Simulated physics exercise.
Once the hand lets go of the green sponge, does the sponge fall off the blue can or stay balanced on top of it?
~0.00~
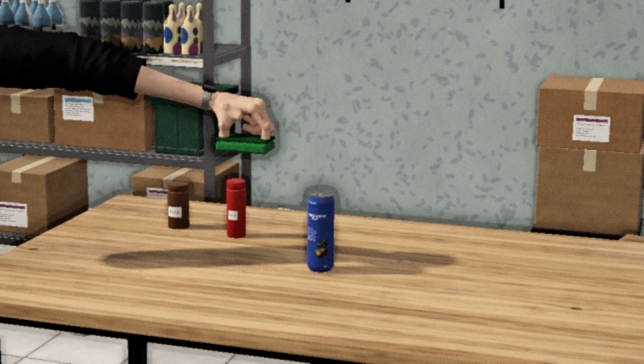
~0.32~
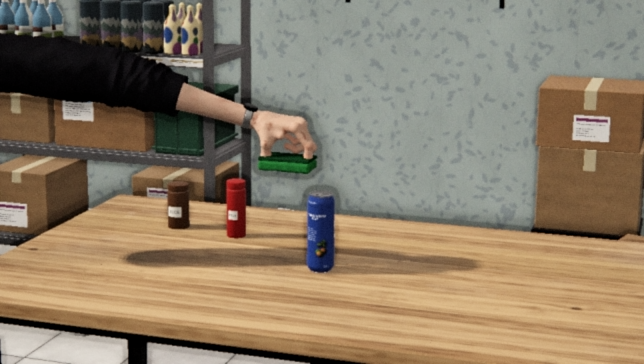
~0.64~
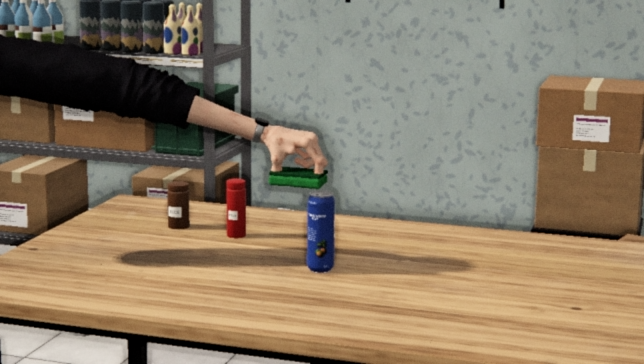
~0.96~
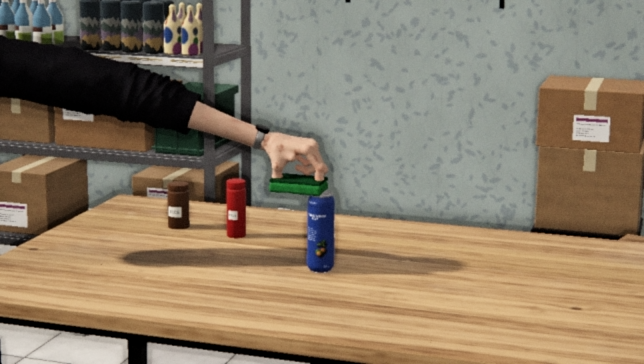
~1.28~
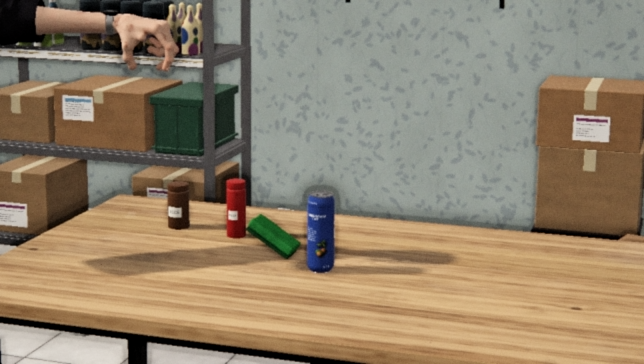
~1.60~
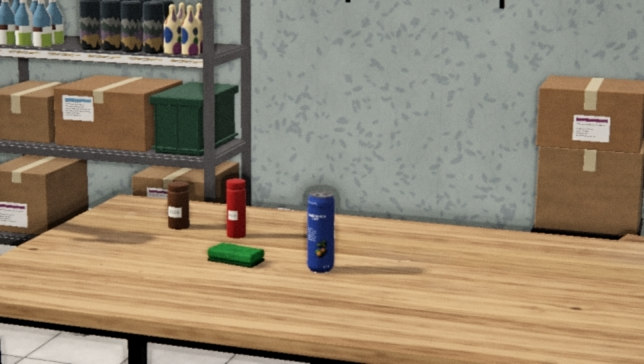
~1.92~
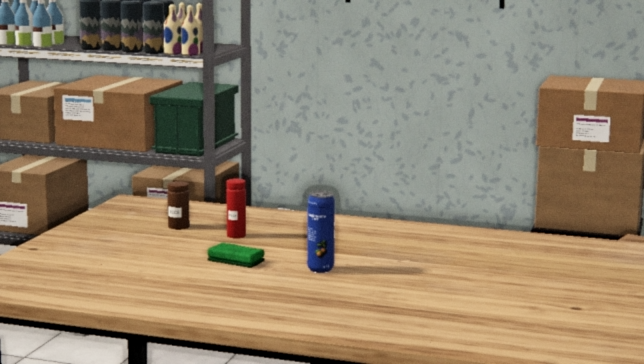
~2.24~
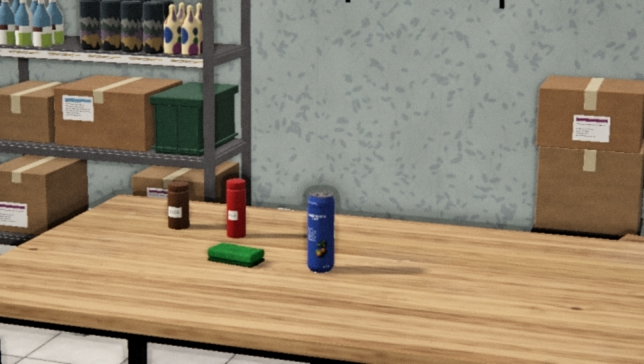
The sponge falls off the blue can and ends up lying on the table to its left.
